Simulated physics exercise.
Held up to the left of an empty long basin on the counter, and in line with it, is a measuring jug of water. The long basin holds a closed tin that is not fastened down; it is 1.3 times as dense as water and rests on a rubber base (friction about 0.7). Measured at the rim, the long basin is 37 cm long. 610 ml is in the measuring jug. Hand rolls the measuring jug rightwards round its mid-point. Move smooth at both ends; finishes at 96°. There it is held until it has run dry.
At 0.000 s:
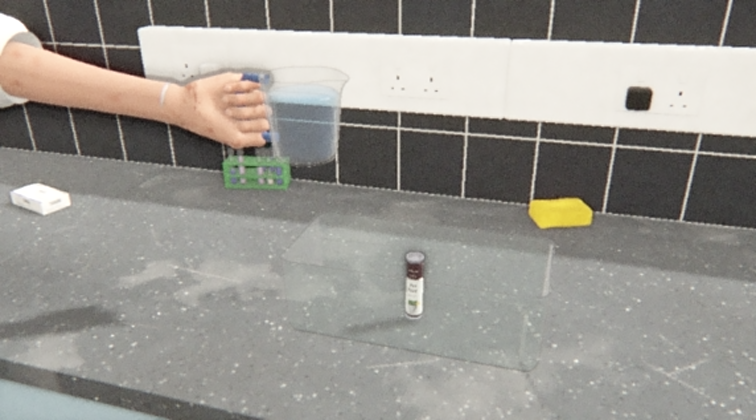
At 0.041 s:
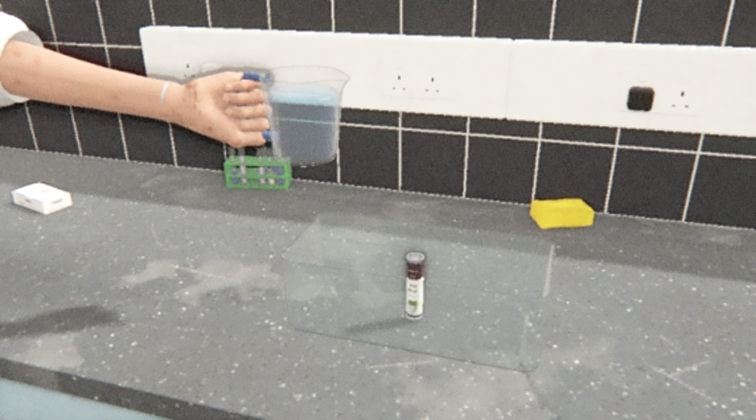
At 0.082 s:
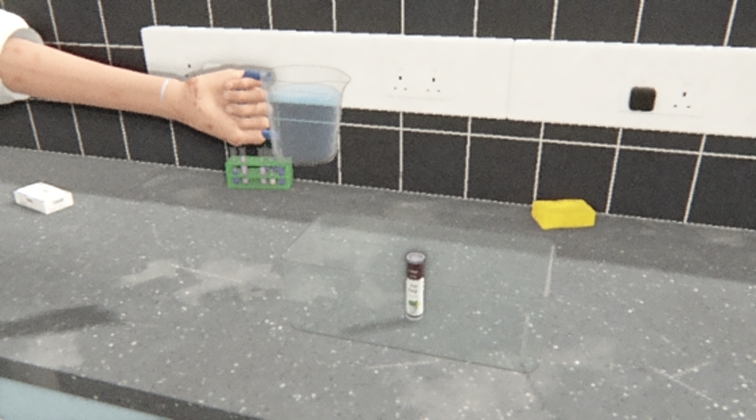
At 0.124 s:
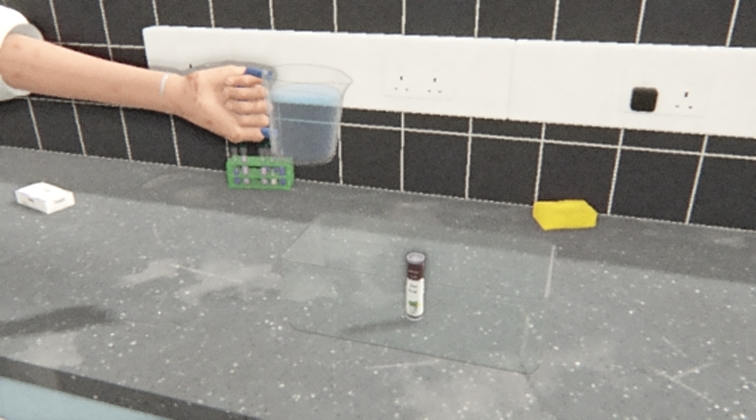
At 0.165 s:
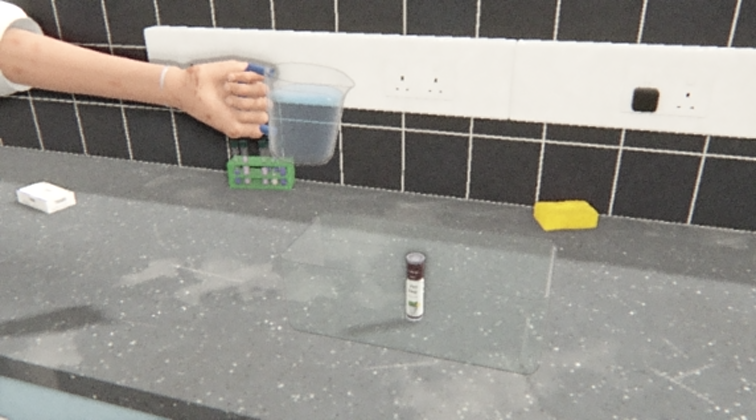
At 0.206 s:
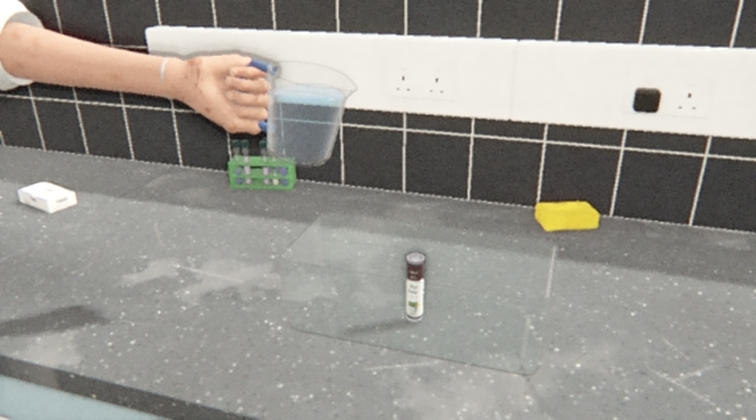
On a speckled grey counter against black tiles, a hand held up a clear jug of bluish water to the left of a small dark-topped container in a see-through basin, then slowly tilted it slightly rightwards.
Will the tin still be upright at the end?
It tilts over.
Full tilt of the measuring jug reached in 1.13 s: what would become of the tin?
Result: Tin tipped over.
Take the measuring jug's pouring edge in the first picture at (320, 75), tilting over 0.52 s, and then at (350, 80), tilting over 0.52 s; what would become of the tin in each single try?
Trial 1 - tin stays standing; trial 2 - tin tips.
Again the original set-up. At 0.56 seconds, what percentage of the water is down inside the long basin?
1 %, more or less.
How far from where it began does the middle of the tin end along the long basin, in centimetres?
All told, the tin's centre has moved close to 11.0 cm.
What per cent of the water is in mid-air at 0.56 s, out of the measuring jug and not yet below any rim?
My guess is roughly 18 %.
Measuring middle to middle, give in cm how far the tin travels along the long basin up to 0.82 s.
Around 1 cm.
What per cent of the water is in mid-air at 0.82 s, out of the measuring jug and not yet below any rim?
Close to 28 %.
After 0.56 s the tilt is 67° and 82 per cent is still to pour; the tin stands where it began.
After 0.82 s the tilt is 95° and 30 per cent is still to pour; the tin leans 5°.
After 1.09 s the tilt is 96° and 5 per cent is still to pour; the tin lies on its side.
After 1.39 s the tilt is 96° and 1 per cent is still to pour; the tin lies on its side.
In the end the tin lies on its side.
